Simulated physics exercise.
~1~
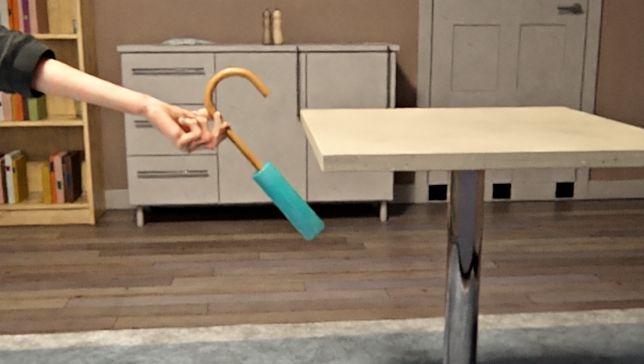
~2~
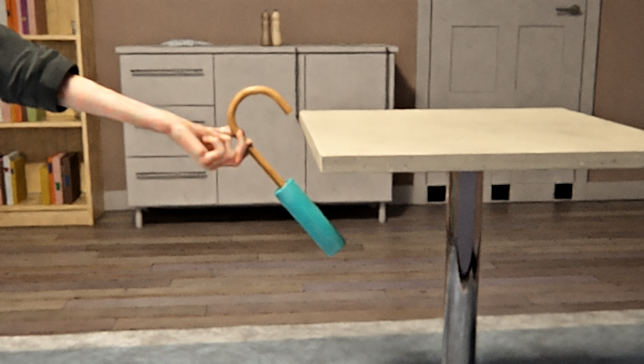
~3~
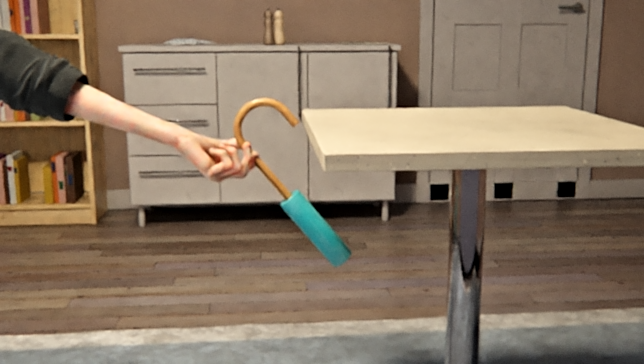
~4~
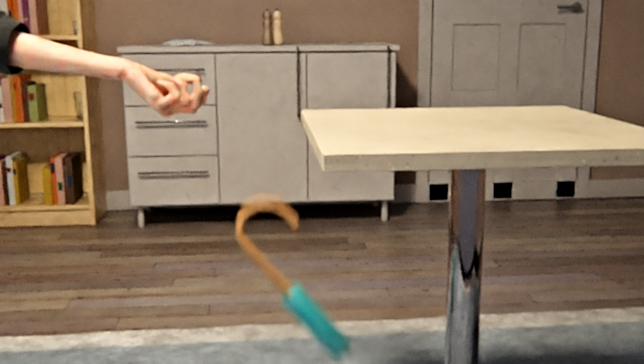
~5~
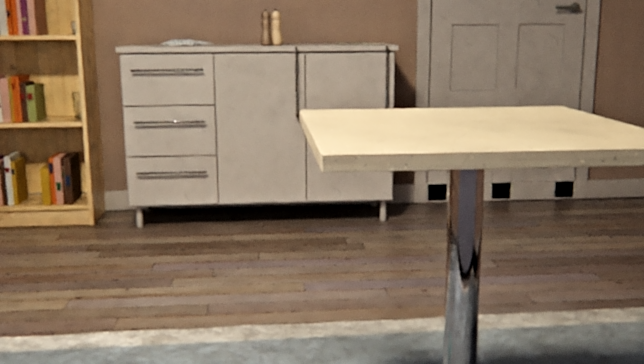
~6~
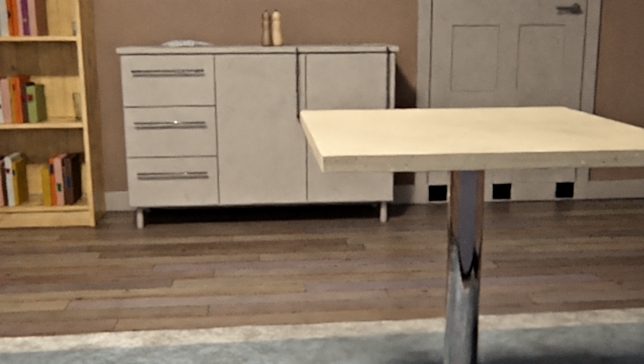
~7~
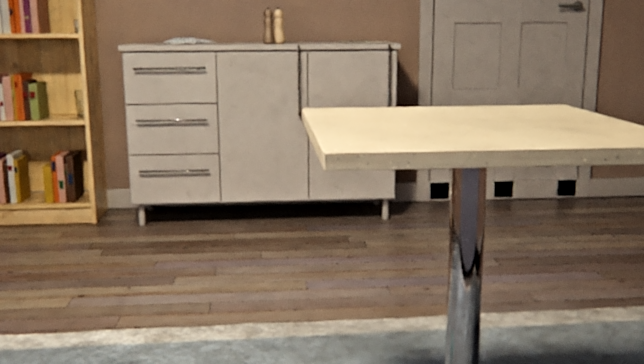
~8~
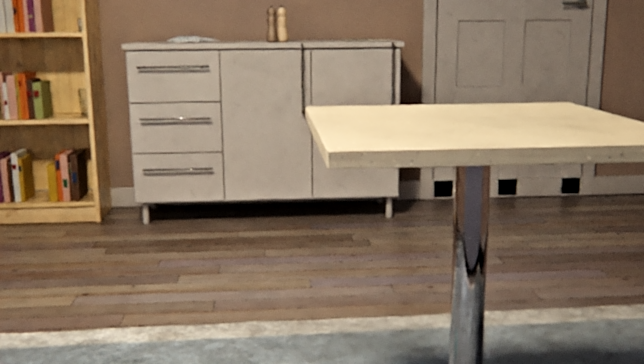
A turquoise umbrella held near the table's edge is released by a hand and falls.
